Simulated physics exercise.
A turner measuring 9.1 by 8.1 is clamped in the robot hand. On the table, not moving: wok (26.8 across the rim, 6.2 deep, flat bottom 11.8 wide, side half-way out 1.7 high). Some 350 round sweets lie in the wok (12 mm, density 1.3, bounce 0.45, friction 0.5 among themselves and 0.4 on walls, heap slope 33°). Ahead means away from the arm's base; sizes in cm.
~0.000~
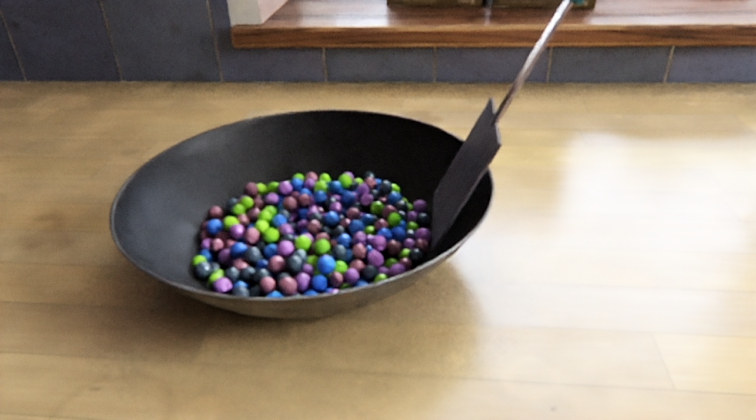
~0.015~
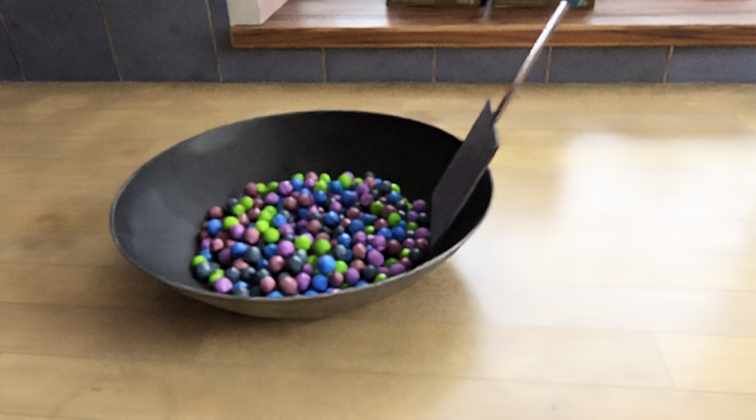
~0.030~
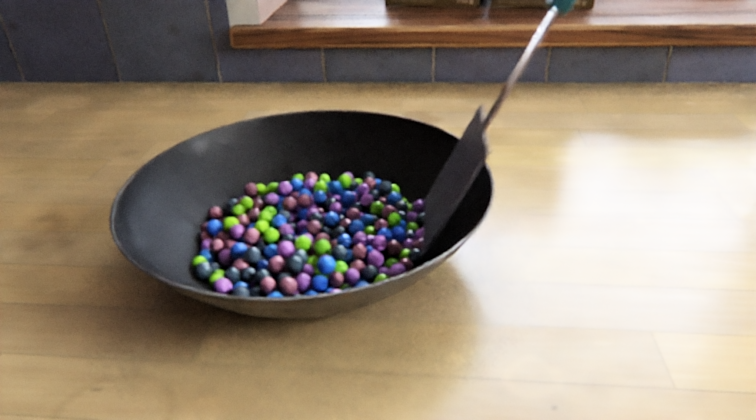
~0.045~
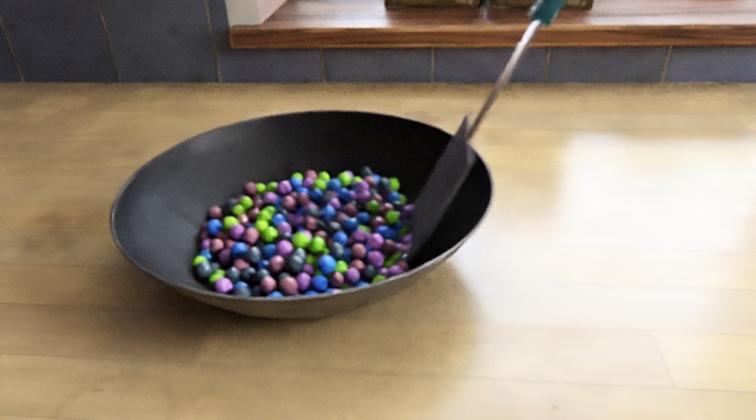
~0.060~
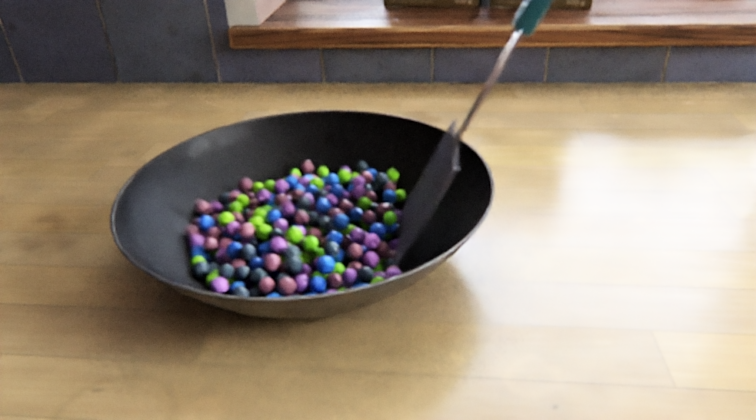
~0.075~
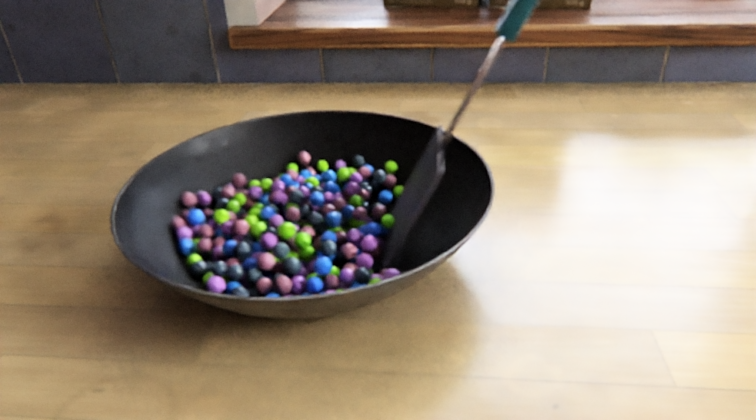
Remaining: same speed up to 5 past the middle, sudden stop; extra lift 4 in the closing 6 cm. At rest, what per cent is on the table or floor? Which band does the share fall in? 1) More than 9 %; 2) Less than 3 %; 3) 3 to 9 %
2, less than 3 %.
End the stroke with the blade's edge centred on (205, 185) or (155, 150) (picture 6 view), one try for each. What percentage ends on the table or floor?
Around 15 per cent for the first try and 30 per cent for the second.
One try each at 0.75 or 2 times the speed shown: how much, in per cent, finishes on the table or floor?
Some 0 per cent, then some 10 per cent, on the table or floor.
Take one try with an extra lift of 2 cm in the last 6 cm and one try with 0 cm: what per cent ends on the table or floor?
Result: Approx. 0 % and 0 %, one try each.
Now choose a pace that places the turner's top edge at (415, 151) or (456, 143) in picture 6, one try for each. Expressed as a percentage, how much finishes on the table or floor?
Some 5 and 0 per cent.
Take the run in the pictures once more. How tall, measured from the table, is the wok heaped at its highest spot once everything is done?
It reaches around 6.5 cm.
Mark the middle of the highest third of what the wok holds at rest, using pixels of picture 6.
It is centred near (209, 208).
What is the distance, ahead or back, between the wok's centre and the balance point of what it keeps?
Roughly 4.5 cm ahead of the centre.
By 0.13 s, sloping 64°, highest piece 6 above the table; 353 in the wok.
By 0.19 s, sloping 64°, highest piece 6 above the table; 353 in the wok.
By 0.42 s, sloping 64°, highest piece 6 above the table; 352 in the wok, 1 on the blade or in flight.
By 1.47 s, sloping 64°, highest piece 6 above the table; 352 in the wok, 1 on the table or floor.
Final count, 352 in the wok, 1 on the table or floor. That is 0 % on the table or floor.
